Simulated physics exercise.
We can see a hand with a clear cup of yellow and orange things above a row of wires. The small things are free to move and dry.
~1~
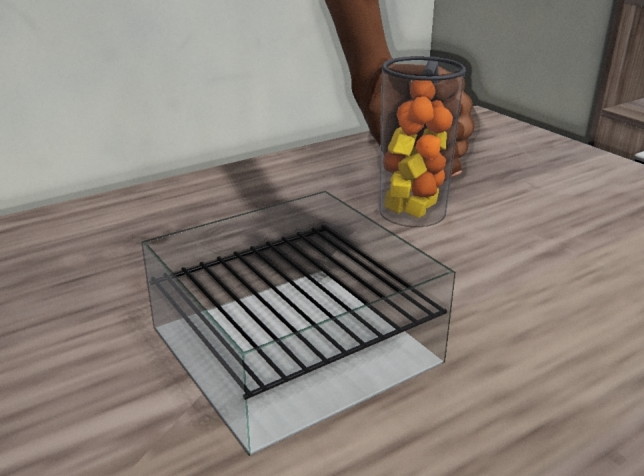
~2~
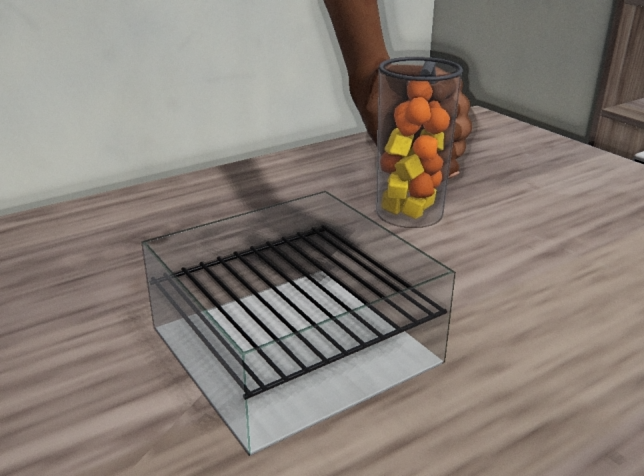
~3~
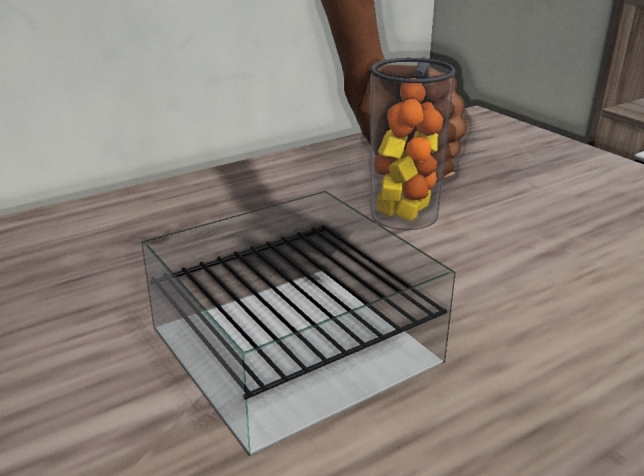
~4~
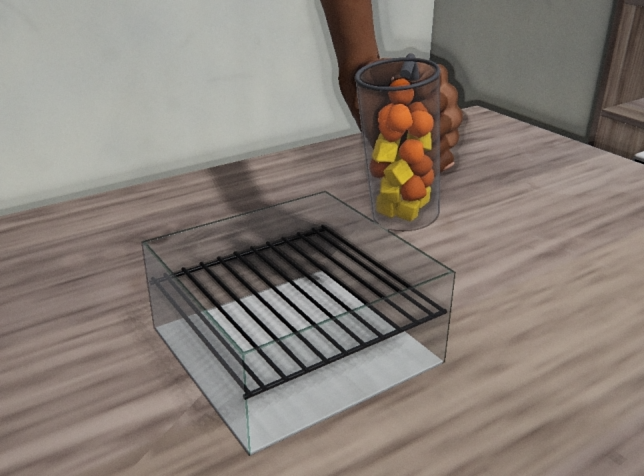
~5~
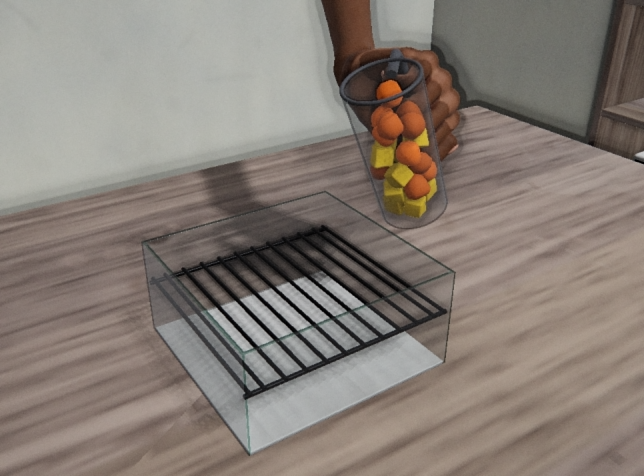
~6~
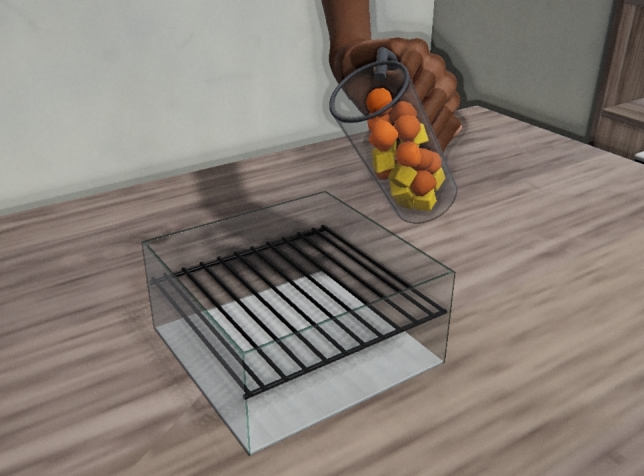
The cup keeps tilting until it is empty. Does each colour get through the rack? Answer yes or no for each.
Yellow bits: No; orange bits: No.
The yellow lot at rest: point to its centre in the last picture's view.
Roughly (296, 267).
Then, 0.46 s later than the last frame, yellow ones, every one in the cup; orange ones, every one in the cup.
Then, 0.86 s later than the last frame, yellow ones, every one in the cup; orange ones, every one in the cup.
Then, 1.21 s later than the last frame, yellow ones, roughly a third in the cup, roughly two thirds on or over the wires; orange ones, every one on or over the wires.
When it is over, yellow ones, every one on the wires, not one under the rack; orange ones, every one on the wires, not one under the rack.
